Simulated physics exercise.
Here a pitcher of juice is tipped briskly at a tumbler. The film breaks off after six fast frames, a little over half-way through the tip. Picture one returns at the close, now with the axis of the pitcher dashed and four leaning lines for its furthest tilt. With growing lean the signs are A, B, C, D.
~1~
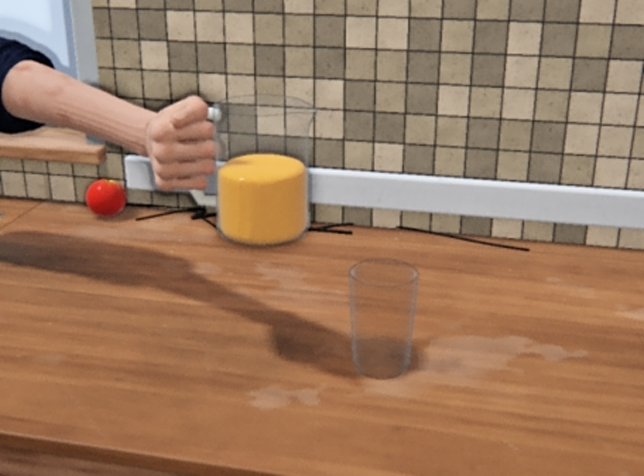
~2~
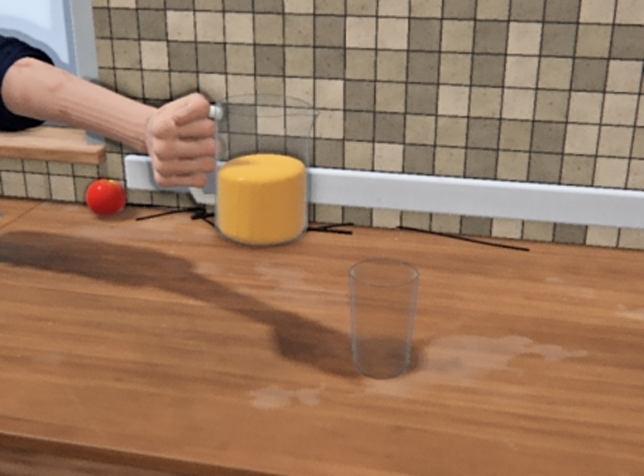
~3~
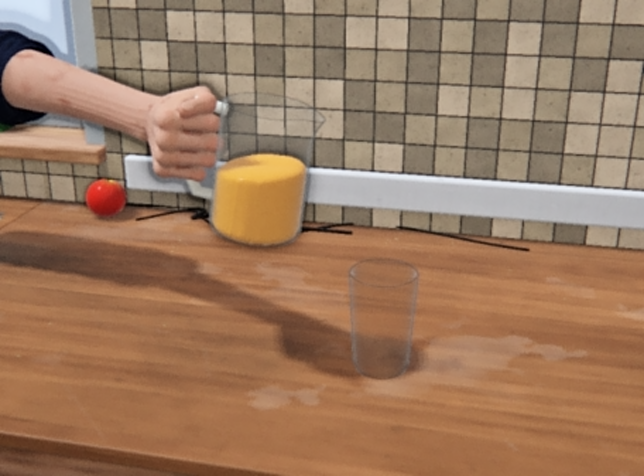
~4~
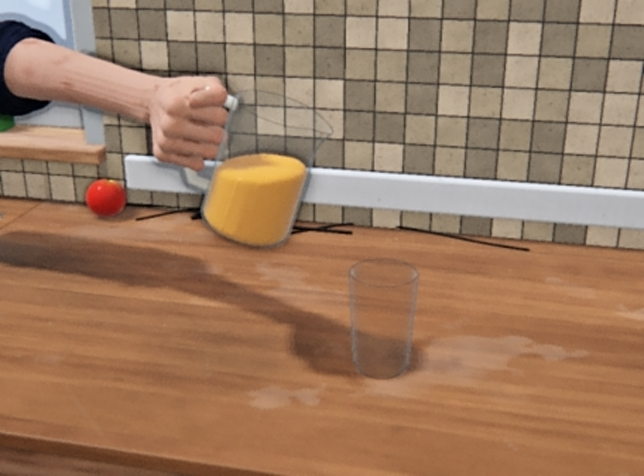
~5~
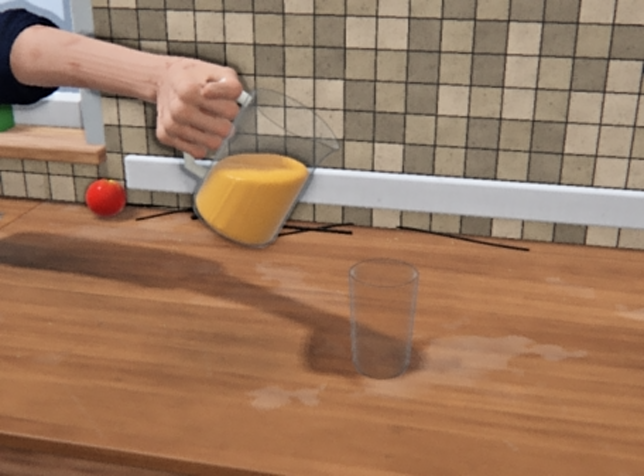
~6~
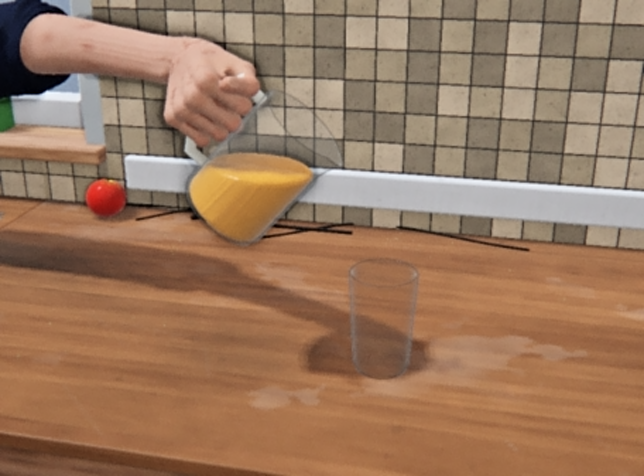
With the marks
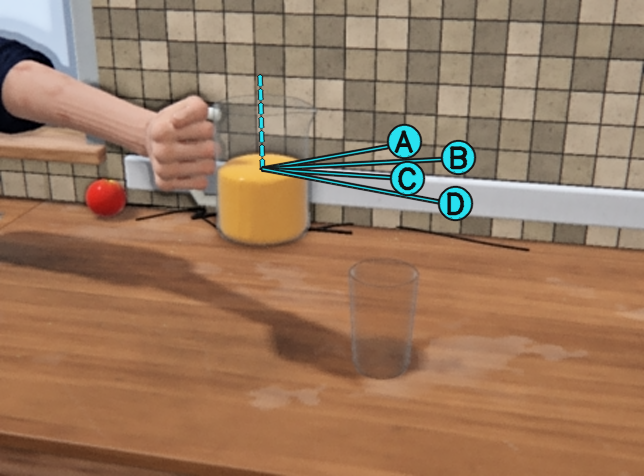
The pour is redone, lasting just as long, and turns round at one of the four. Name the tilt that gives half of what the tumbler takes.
Take A.
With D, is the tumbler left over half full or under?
Over half.
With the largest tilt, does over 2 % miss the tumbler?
Yes.
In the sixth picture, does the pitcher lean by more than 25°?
Yes, it does.
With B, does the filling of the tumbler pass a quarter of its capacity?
Yes, it does.
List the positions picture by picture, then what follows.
Upright, lip at (315, 111); rim of the tumbler round (384, 272); nothing has left yet, in the first frame.
Tipped about 2°, lip at (317, 113); nothing has left yet, in the second frame.
Tipped about 8°, lip at (323, 120); nothing has left yet, in the third frame.
Tipped about 18°, lip at (331, 132); nothing has left yet, in the fourth frame.
Tipped about 29°, lip at (338, 147); nothing has left yet, in the fifth frame.
Tipped about 41°, lip at (342, 164); nothing has left yet, in the sixth frame.
On the marked copy, A at (387, 146); B at (441, 159); C at (390, 177); D at (438, 201).
If A is chosen, the tumbler ends with about 50 % of what it can hold.
If B is chosen, the tumbler ends with about 68 % of what it can hold; 3 % of the juice is spilt.
If C is chosen, the tumbler ends with about 84 % of what it can hold; 7 % of the juice is spilt.
If D is chosen, the tumbler ends with about 92 % of what it can hold; 14 % of the juice is spilt.
